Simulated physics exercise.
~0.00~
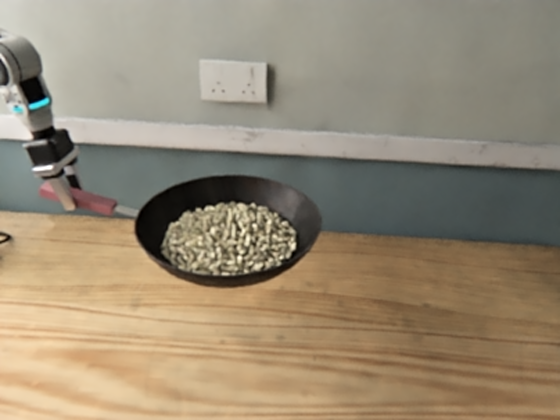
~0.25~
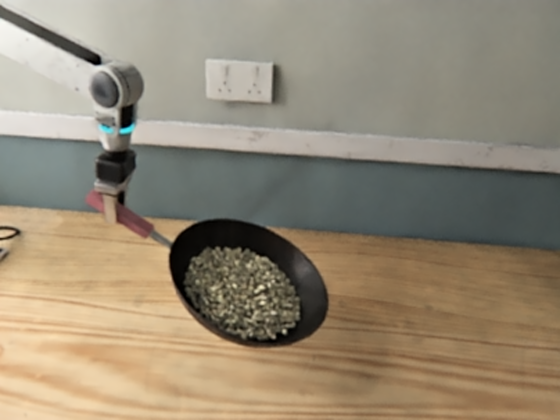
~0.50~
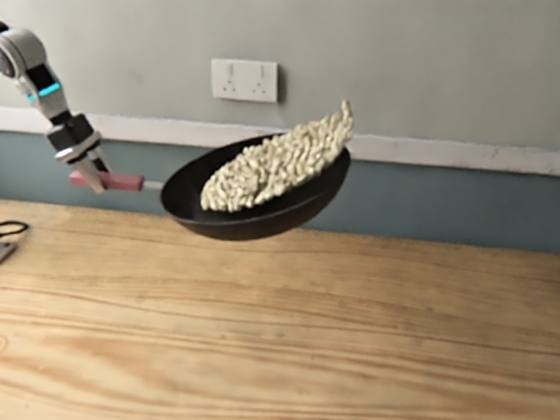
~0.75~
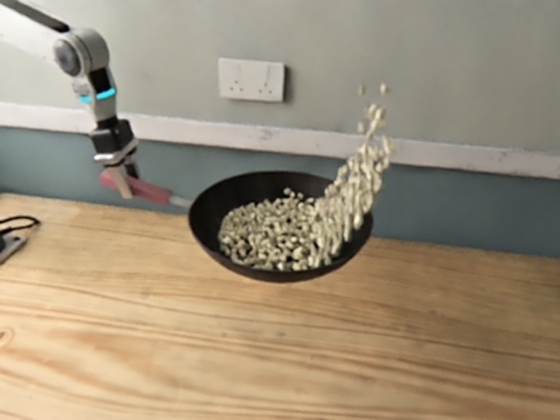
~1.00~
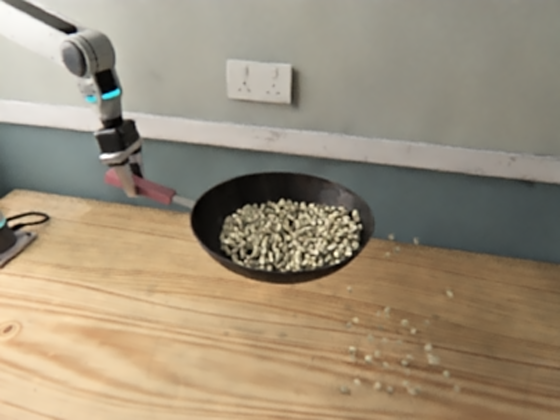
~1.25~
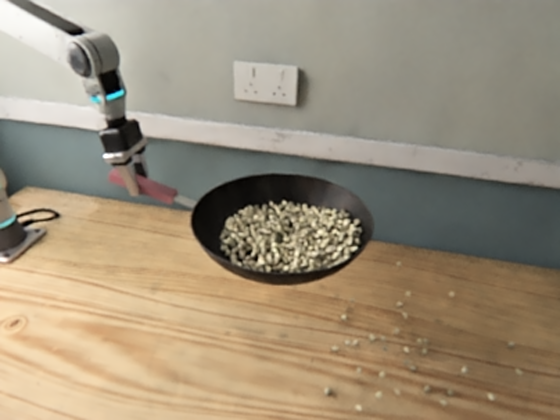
On a wooden table against a grey and teal wall with a white socket, a robot arm at the left grips the reddish handle of a dark frying pan heaped with pale dried beans. The arm first lowers the pan, tipping it so that the beans slide together. It then swings the pan up at a tilt, and the beans surge towards the far right rim. As the pan levels, a plume of them flies up over that side. Most drop back in, but some spill past the rim. The pan ends still and level, mostly full, with stray beans scattered across the table at the right.
